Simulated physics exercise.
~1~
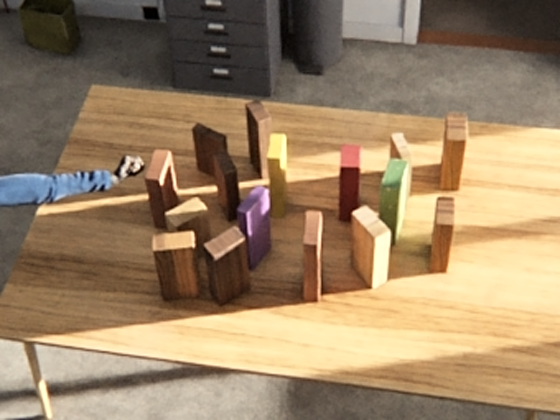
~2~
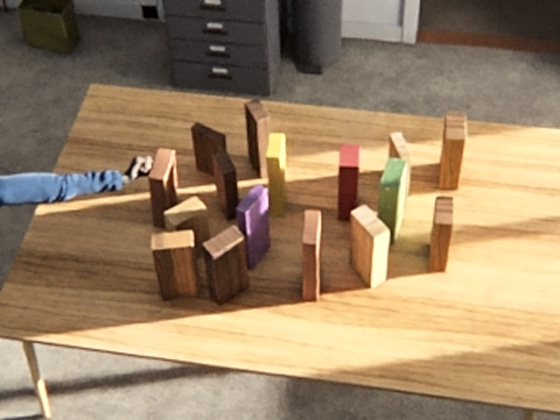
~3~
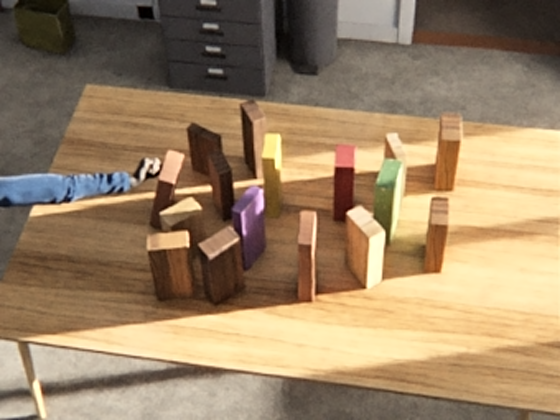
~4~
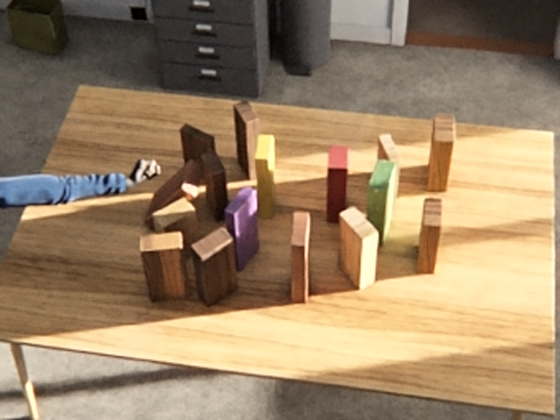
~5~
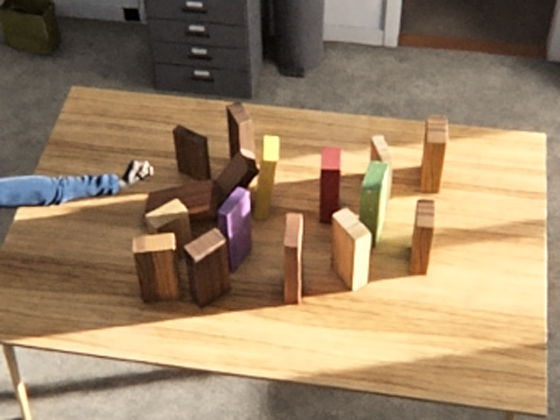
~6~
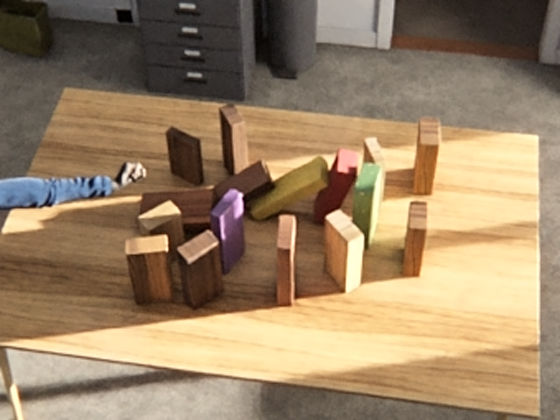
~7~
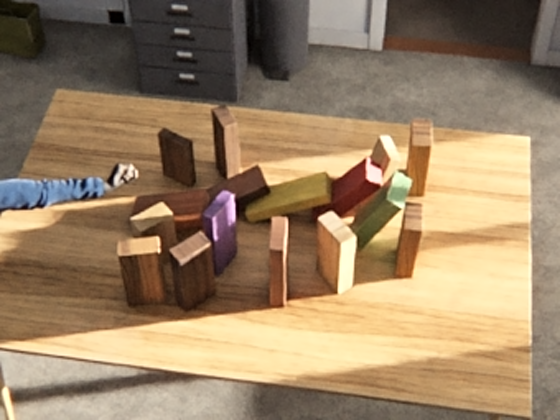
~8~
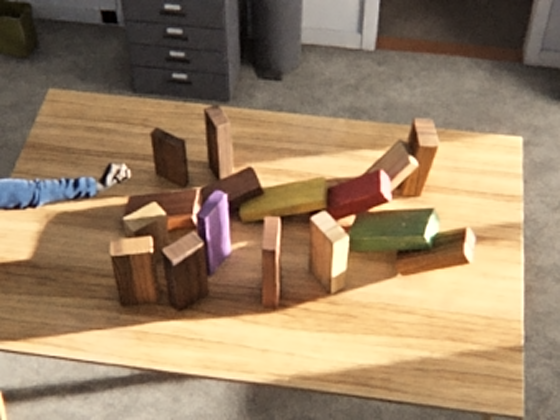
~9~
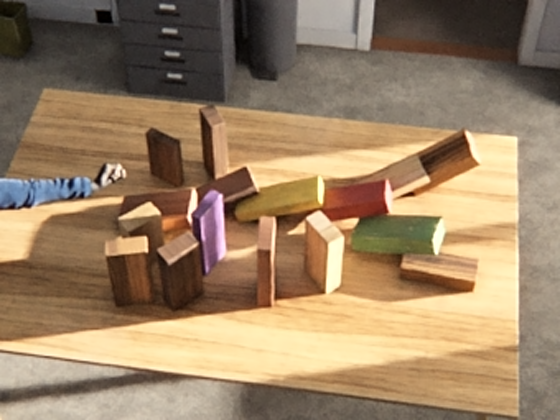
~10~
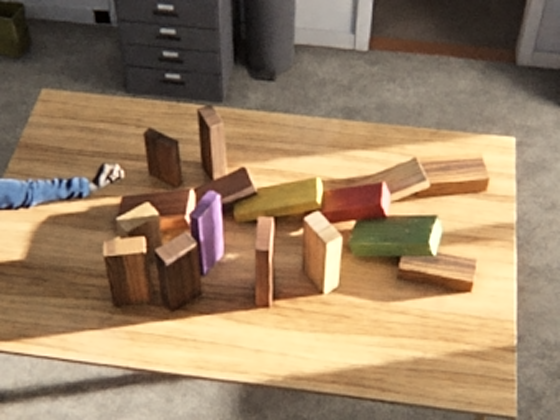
A hand in a blue sleeve tipped a wooden block on a table, and it knocked over a dark block, then the yellow, red and green ones and others at the right, while the purple block and several more stayed standing.
